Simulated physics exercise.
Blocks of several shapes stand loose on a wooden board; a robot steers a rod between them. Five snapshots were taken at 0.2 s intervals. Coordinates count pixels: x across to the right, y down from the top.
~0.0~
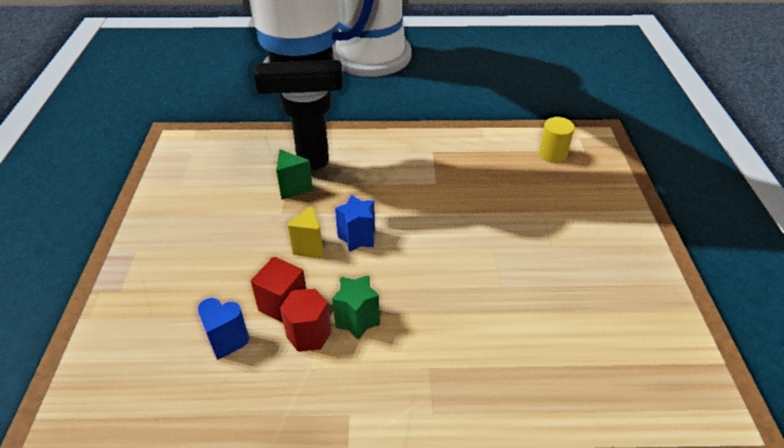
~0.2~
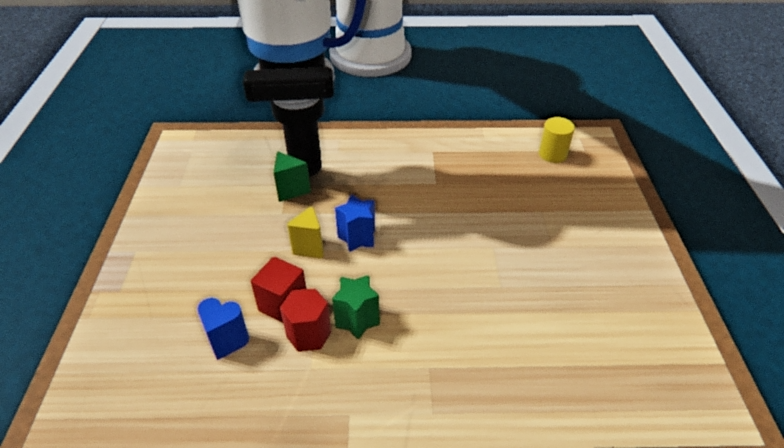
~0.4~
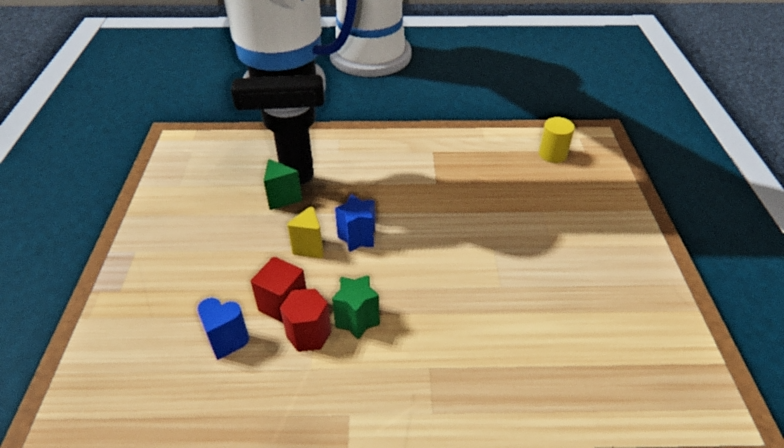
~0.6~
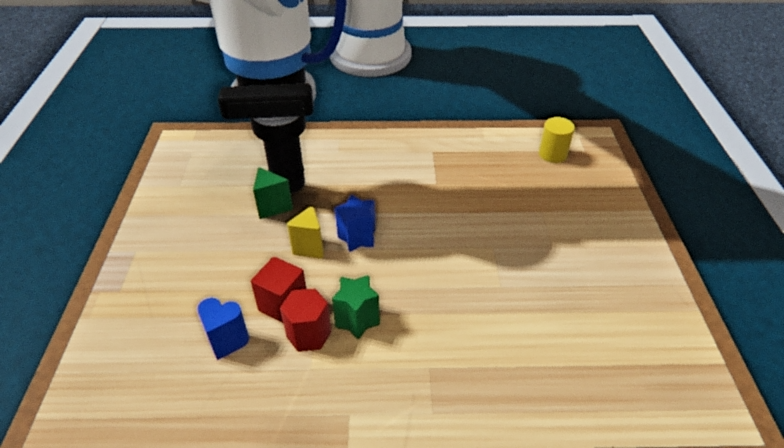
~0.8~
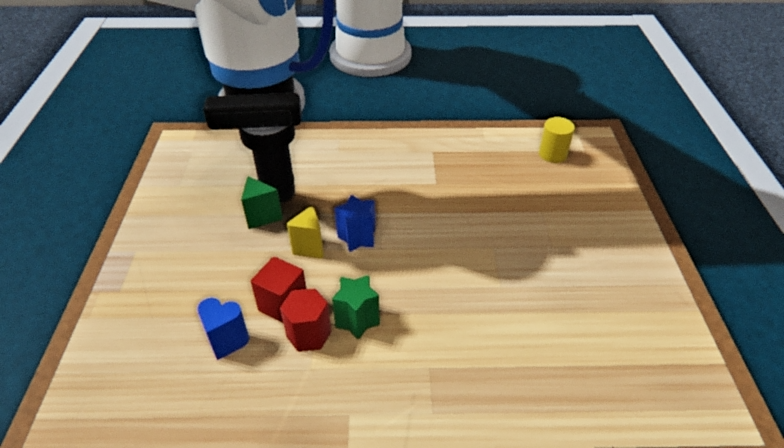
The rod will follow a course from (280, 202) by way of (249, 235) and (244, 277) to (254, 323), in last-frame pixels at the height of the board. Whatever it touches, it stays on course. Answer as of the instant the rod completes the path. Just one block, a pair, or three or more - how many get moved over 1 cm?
It should be three or more.
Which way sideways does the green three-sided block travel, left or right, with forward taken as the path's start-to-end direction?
Sideways, to the right.
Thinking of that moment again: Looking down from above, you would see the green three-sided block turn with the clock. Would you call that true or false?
The statement is true.
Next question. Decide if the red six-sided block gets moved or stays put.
Here the red six-sided block moves off its spot.
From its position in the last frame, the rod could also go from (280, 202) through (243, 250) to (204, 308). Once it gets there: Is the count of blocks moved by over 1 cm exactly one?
Yes, that is what happens.
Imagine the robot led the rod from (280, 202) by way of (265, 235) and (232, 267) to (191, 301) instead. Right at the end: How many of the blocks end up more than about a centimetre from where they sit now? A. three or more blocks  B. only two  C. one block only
Option C.
The first path, step by step. One third of the way, rod (246, 228); green three-sided block (217, 224).
Two thirds of the way, rod (242, 270); green three-sided block (201, 246), turned 40° clockwise.
At the end, rod (252, 315); blue heart-shaped block (215, 317), turned 20° clockwise; green three-sided block (201, 246), turned 40° clockwise; red square piece (289, 288), turned 45° anticlockwise; red six-sided block (322, 313), turned 25° clockwise.
